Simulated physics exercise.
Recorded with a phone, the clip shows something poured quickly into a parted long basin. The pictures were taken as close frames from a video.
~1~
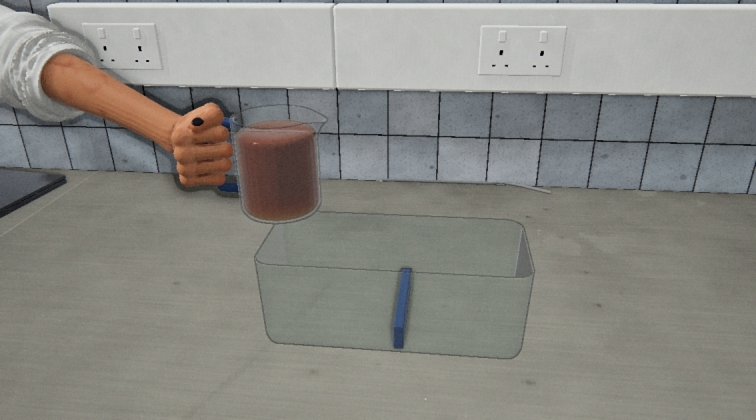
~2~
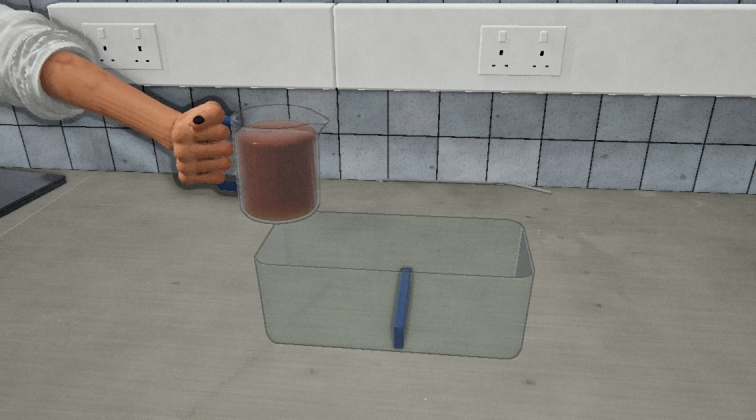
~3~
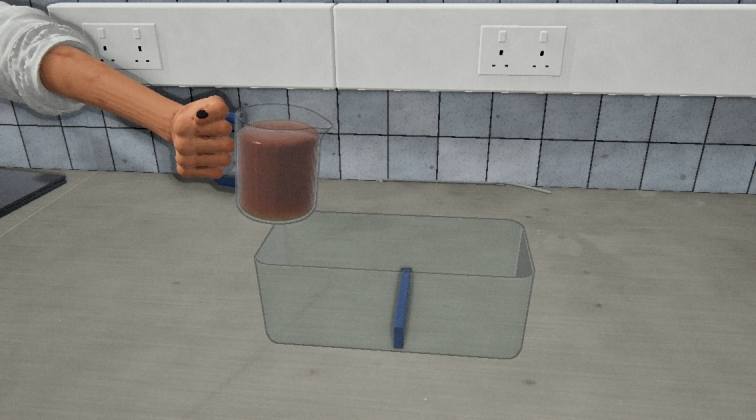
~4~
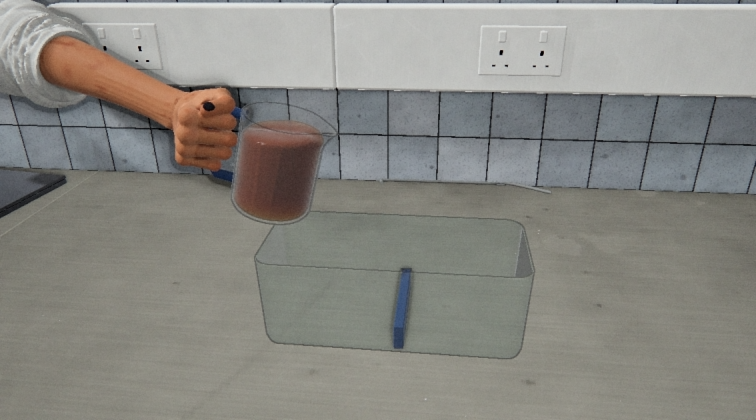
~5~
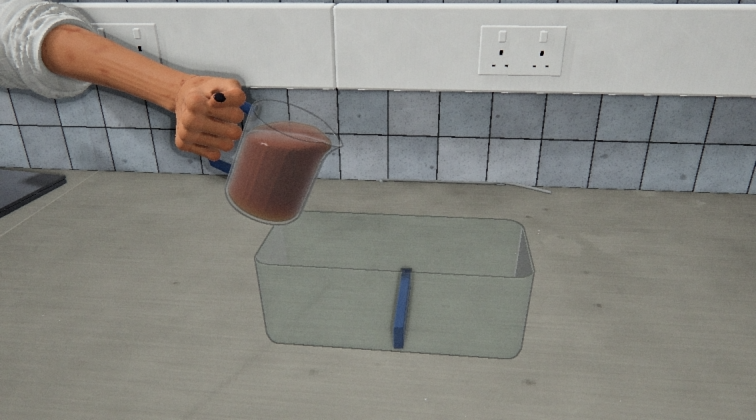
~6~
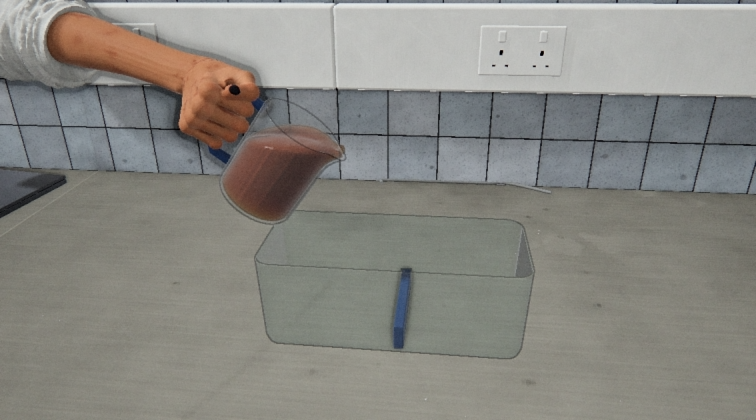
On a kitchen counter, a hand held a clear jug of reddish-brown tea above a long see-through basin with a blue divider, keeping it nearly upright at first, then tilted it steadily to the right.
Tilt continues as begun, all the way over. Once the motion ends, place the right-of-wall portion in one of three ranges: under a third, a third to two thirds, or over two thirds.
It falls in the range under a third.
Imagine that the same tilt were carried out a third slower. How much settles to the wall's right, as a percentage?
It comes to near 20 per cent.
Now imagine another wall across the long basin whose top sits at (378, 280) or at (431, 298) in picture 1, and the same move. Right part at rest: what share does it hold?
Roughly 40 % and 10 %.
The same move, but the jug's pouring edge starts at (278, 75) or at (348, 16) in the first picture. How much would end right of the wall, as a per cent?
In order, some 15 and 85 percent.
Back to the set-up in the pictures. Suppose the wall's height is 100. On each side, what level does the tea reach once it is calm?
Once it is still, the left part shows 70 per cent and the right part 20.
A moment on, the jug is tipped right over and 55 per cent is still to pour, 23 is left of the wall and 3 right of it.
Next, the jug is tipped right over and 15 per cent is still to pour, 71 is left of the wall and 5 right of it.
Then the jug is tipped right over and 2 per cent is still to pour, 85 is left of the wall and 8 right of it.
Later the jug is tipped right over and 0 per cent is still to pour, 86 is left of the wall and 11 right of it.
Finally, 80 per cent lies left of the wall, 18 right of it and 3 outside.
